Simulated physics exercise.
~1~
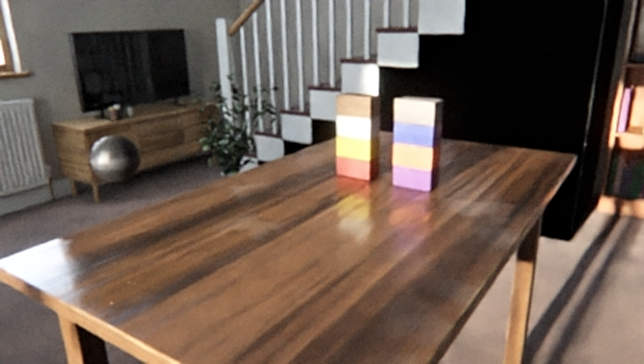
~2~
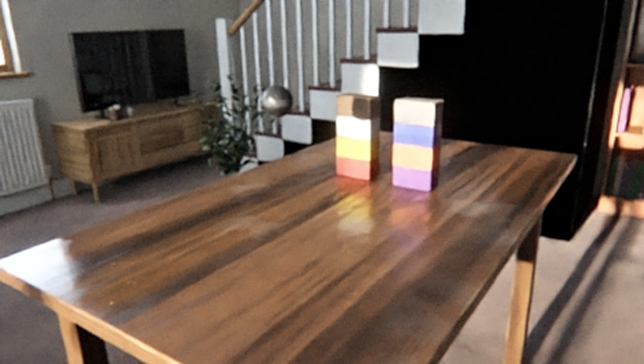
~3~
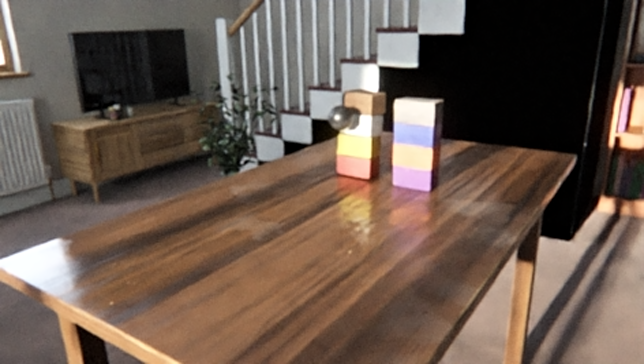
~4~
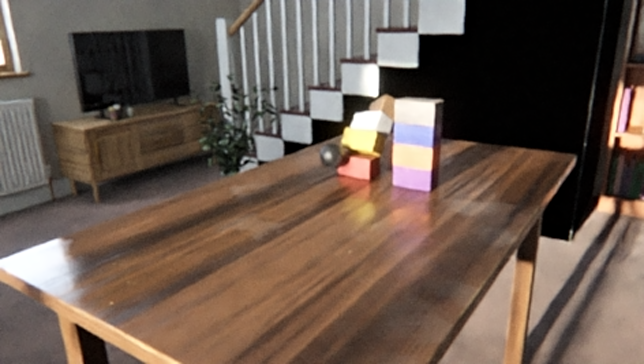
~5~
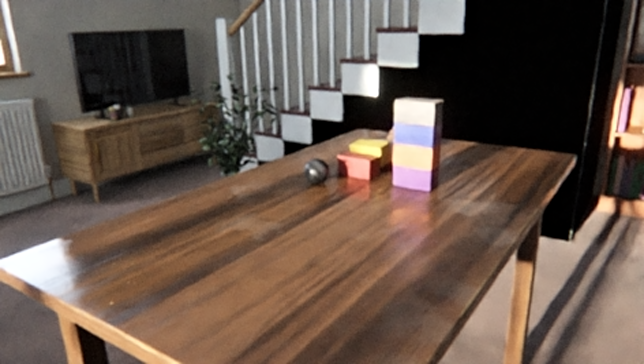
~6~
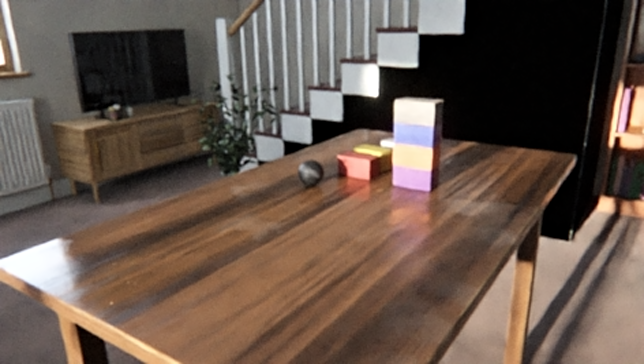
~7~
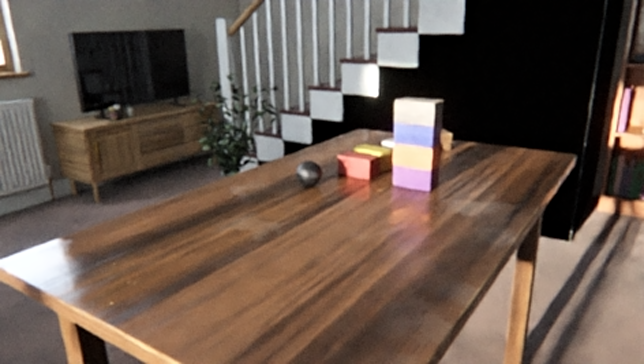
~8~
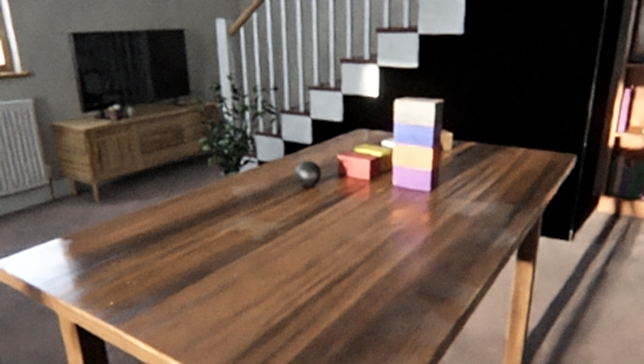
On a wooden table, a dark ball flew in from the left and hit the left of two block stacks, knocking its brown, white and yellow blocks over, while the red block stayed put and the right stack remained standing.
